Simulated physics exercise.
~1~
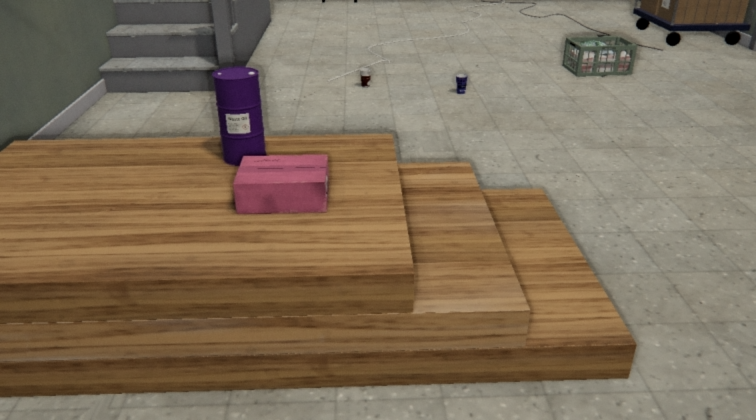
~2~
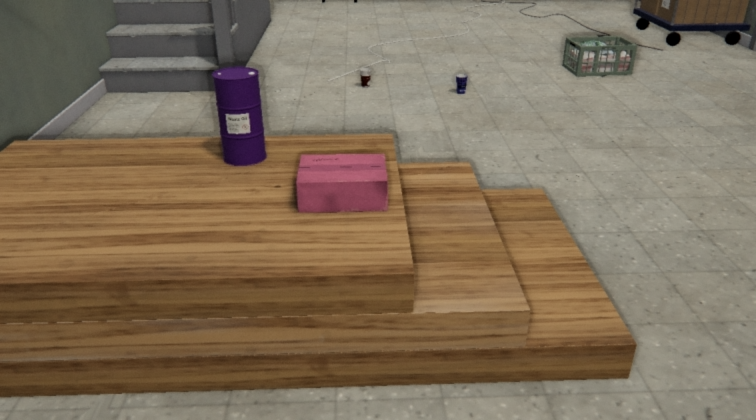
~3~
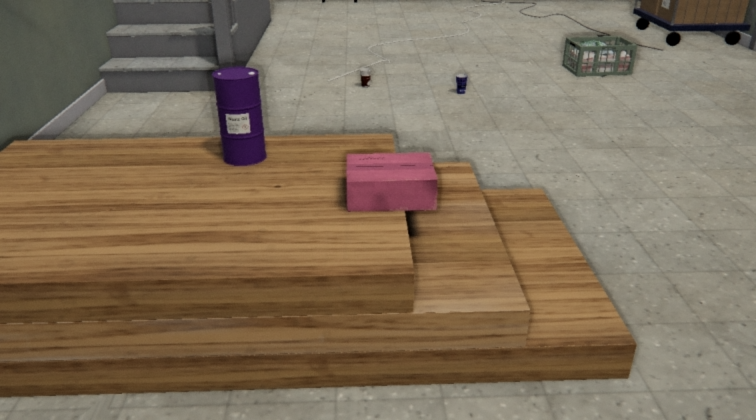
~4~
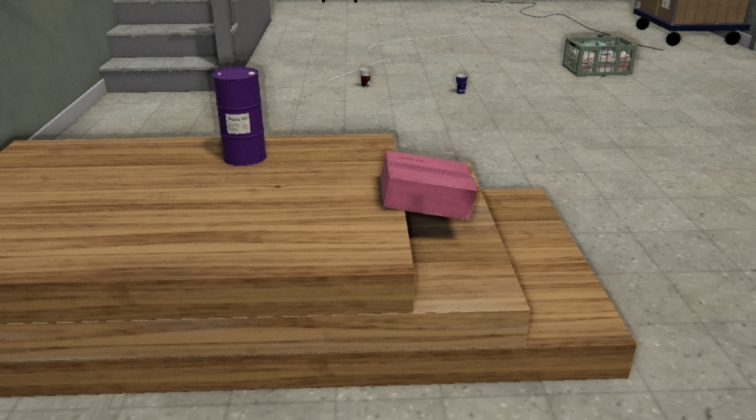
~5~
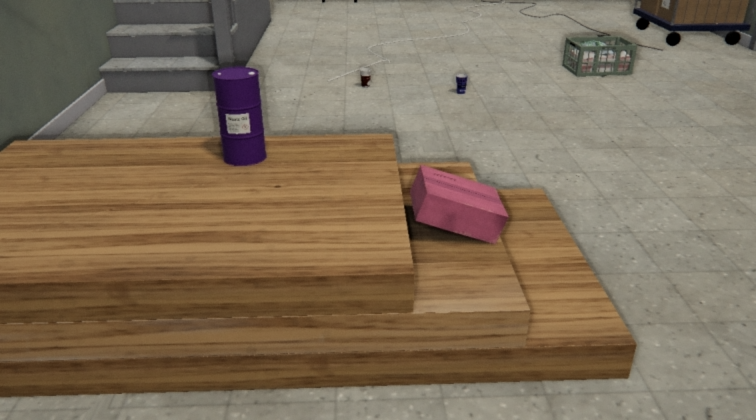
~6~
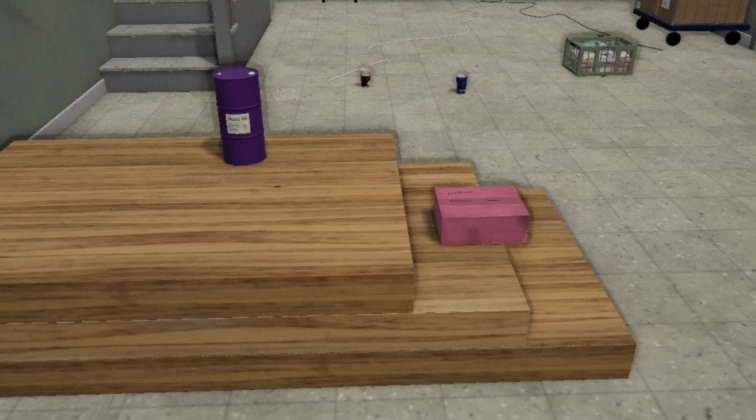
A broad wooden platform with two lower steps on its right stands on a pale tiled floor, seen from slightly above by a still camera. A purple canister with a white label stands near its back edge, with a pink box just in front and to the right, while grey stairs and a green crate sit behind. The pink box slides right across the platform and passes over the edge. It tips clockwise as it drops toward the steps, then levels out. It ends upright partway down the steps, and the canister stays in place.
